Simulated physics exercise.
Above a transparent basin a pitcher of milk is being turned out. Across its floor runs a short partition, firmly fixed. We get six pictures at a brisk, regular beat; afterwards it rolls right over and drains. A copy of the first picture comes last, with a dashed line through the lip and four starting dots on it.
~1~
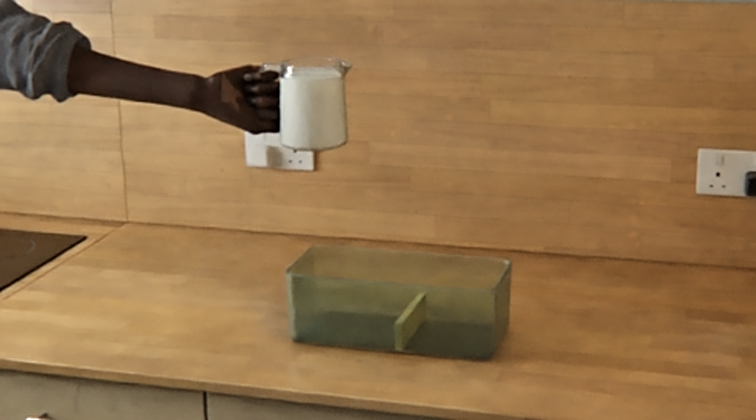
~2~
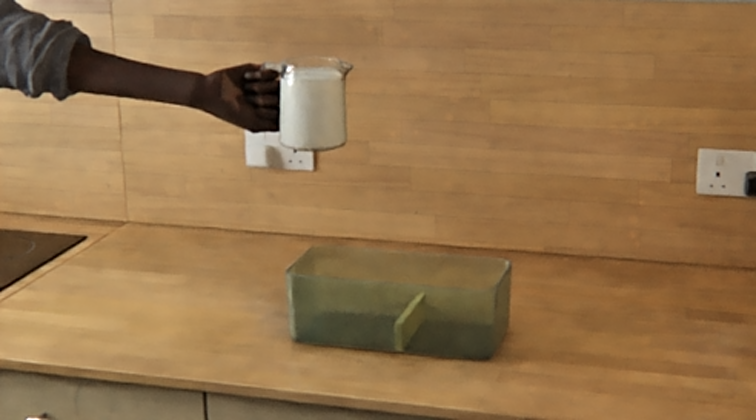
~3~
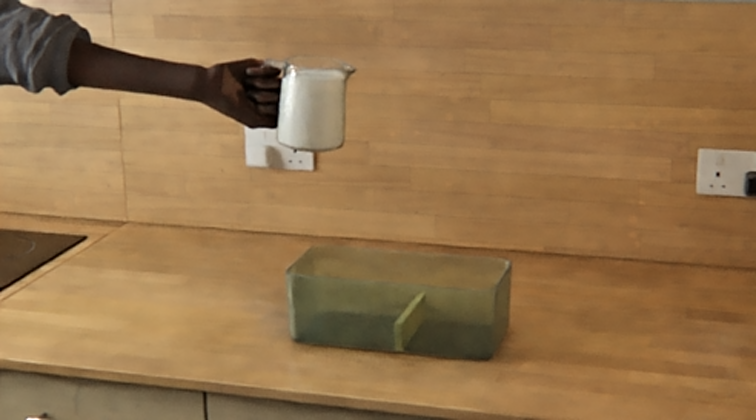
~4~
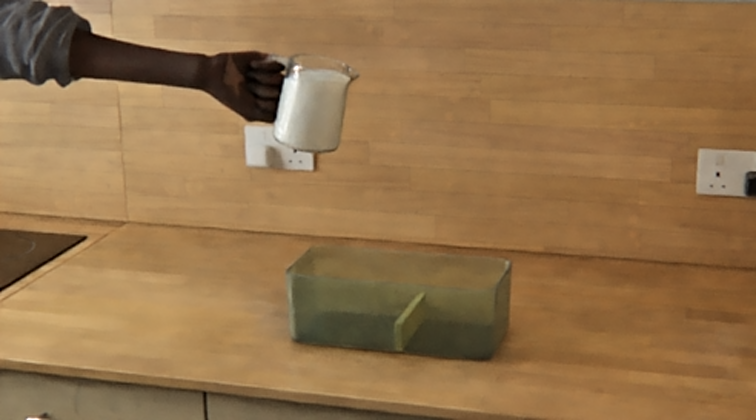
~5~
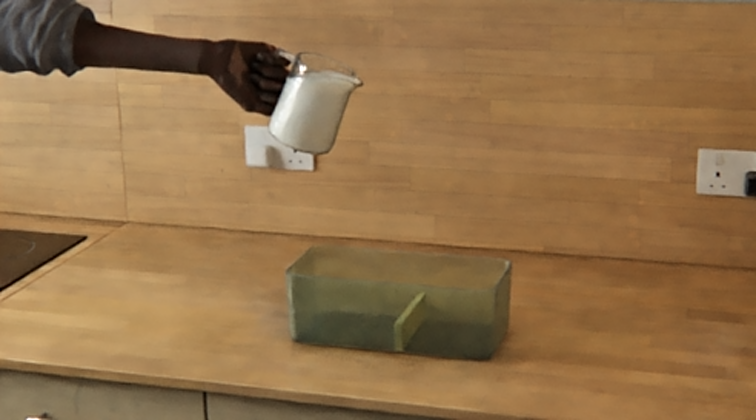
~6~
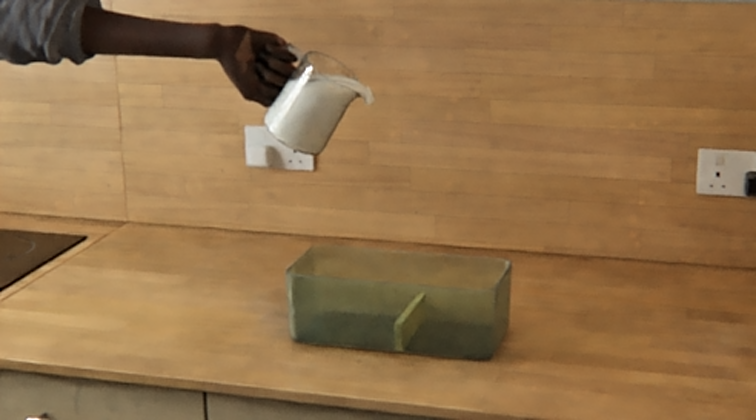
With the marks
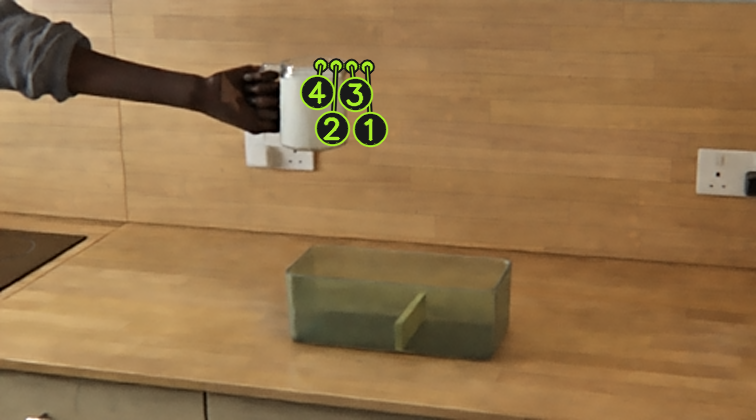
In a kitchen seen from the front and slightly above, a wooden worktop runs beneath a wood-panelled wall with white sockets, a dark hob at the left edge. A greenish transparent basin with a short yellow-green partition sits on the worktop, and a dark-skinned hand in a grey sleeve holds a clear pitcher of white milk above it. The camera stays still as the hand, at first almost motionless, gradually tilts the pitcher rightward until milk just passes its lip.
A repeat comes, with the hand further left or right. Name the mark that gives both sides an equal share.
The best spot is 2.
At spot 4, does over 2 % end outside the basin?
Yes.
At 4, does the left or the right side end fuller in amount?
The left side.
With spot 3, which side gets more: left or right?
The right side.
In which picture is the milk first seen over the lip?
In picture 6.
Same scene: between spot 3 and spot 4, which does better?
Spot 3.
On the marked copy, 1 at (367, 66); 2 at (336, 65); 3 at (351, 66); 4 at (320, 65).
For spot 1, about 8 % ends left of the wall and 89 % right of it; 3 % is lost outside.
For spot 2, about 48 % ends left of the wall and 48 % right of it; 3 % is lost outside.
For spot 3, about 25 % ends left of the wall and 72 % right of it; 3 % is lost outside.
For spot 4, about 84 % ends left of the wall and 8 % right of it; 8 % is lost outside.
